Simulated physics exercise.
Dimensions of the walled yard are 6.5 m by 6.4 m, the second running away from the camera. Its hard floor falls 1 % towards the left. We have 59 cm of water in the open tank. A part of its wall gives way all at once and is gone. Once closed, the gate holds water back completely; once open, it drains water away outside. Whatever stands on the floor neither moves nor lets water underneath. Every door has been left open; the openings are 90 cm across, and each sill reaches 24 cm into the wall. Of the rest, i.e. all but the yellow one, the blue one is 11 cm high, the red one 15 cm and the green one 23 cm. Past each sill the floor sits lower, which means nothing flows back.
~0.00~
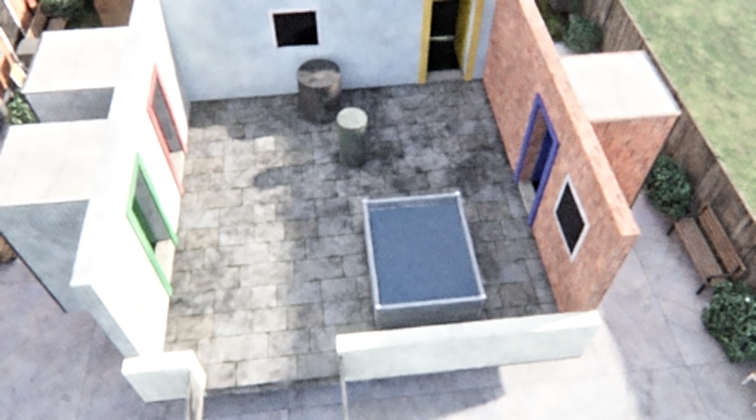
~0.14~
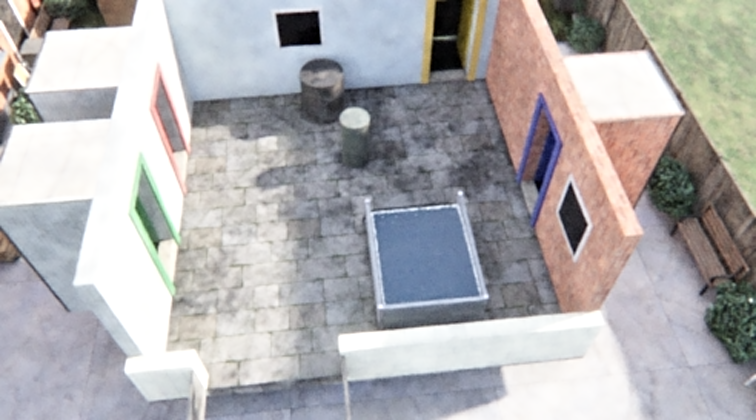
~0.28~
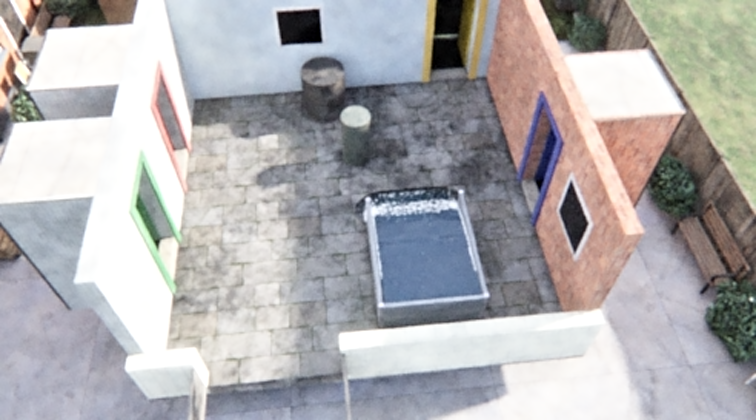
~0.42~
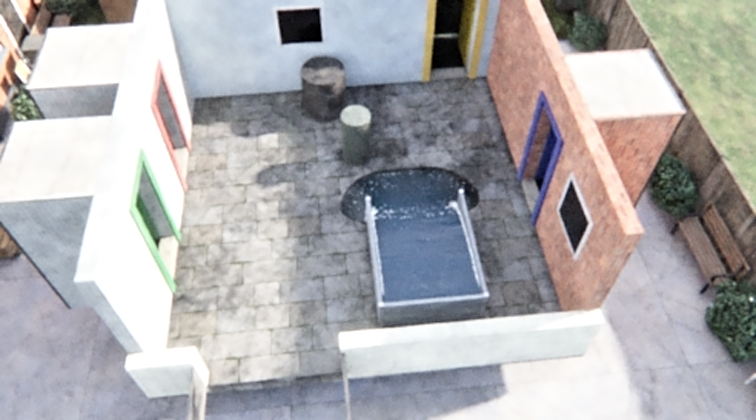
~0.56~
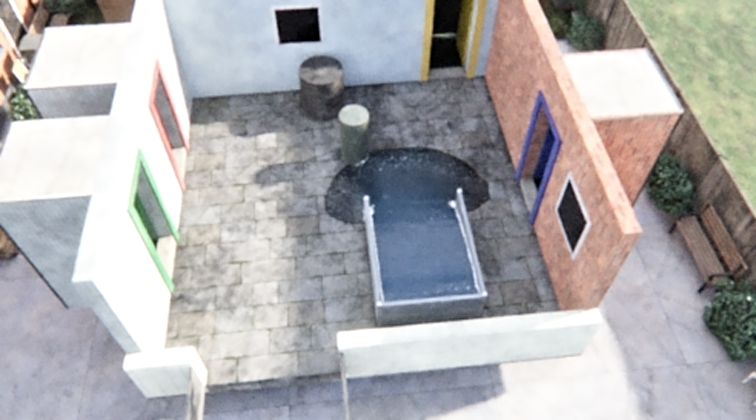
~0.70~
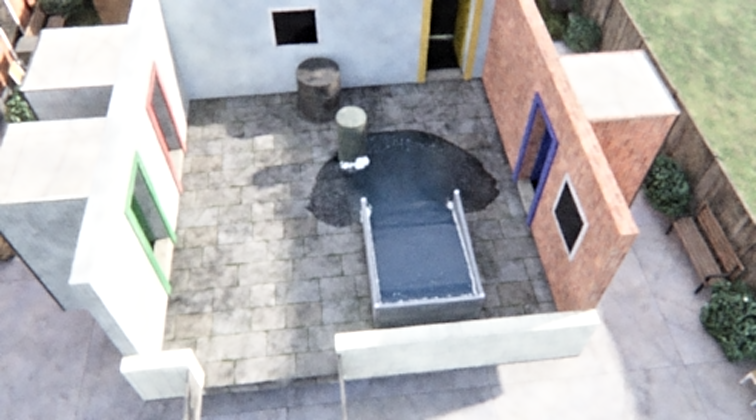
Open tank in a walled paved yard losing its far side, water pouring out and spreading across the floor around a post.
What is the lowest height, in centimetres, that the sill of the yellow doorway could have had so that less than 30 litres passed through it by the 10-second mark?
About 17 cm.
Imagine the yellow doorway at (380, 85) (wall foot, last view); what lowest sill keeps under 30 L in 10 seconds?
Minimum: Close to 21 cm.
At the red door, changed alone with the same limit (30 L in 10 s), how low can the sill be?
The red one would have to be about 6.5 cm high.
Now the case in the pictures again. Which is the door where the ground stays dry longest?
It's the green door.
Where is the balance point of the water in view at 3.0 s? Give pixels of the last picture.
It lies near (391, 158) in the last picture.
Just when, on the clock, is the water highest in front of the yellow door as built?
About 3.2 seconds.
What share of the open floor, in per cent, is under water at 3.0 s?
Wet share: Near 50 %.
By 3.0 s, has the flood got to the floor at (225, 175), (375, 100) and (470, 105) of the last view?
Status: Submerged / submerged / submerged.
After 1.4 s water covers 30 % of the floor, deepest (30 cm) near (365, 168); it has not reached the yellow door.
After 3.0 s water covers 50 % of the floor, deepest (28 cm) near (468, 86); 23 cm at the yellow door, 39 litres in over its 10 cm sill.
After 10.0 s water covers 90 % of the floor, deepest (12 cm) near (159, 377); 4 cm at the yellow door, 108 litres in over its 10 cm sill.
At the yellow door as built, the water arrived by 1.6 s and peaked near 24 cm at 3.2 s.
With a sill of 13.5 cm, 58 litres would have come in within the 10 s; with 18.5 cm, 19 litres. So under 30 litres takes about 17 cm.
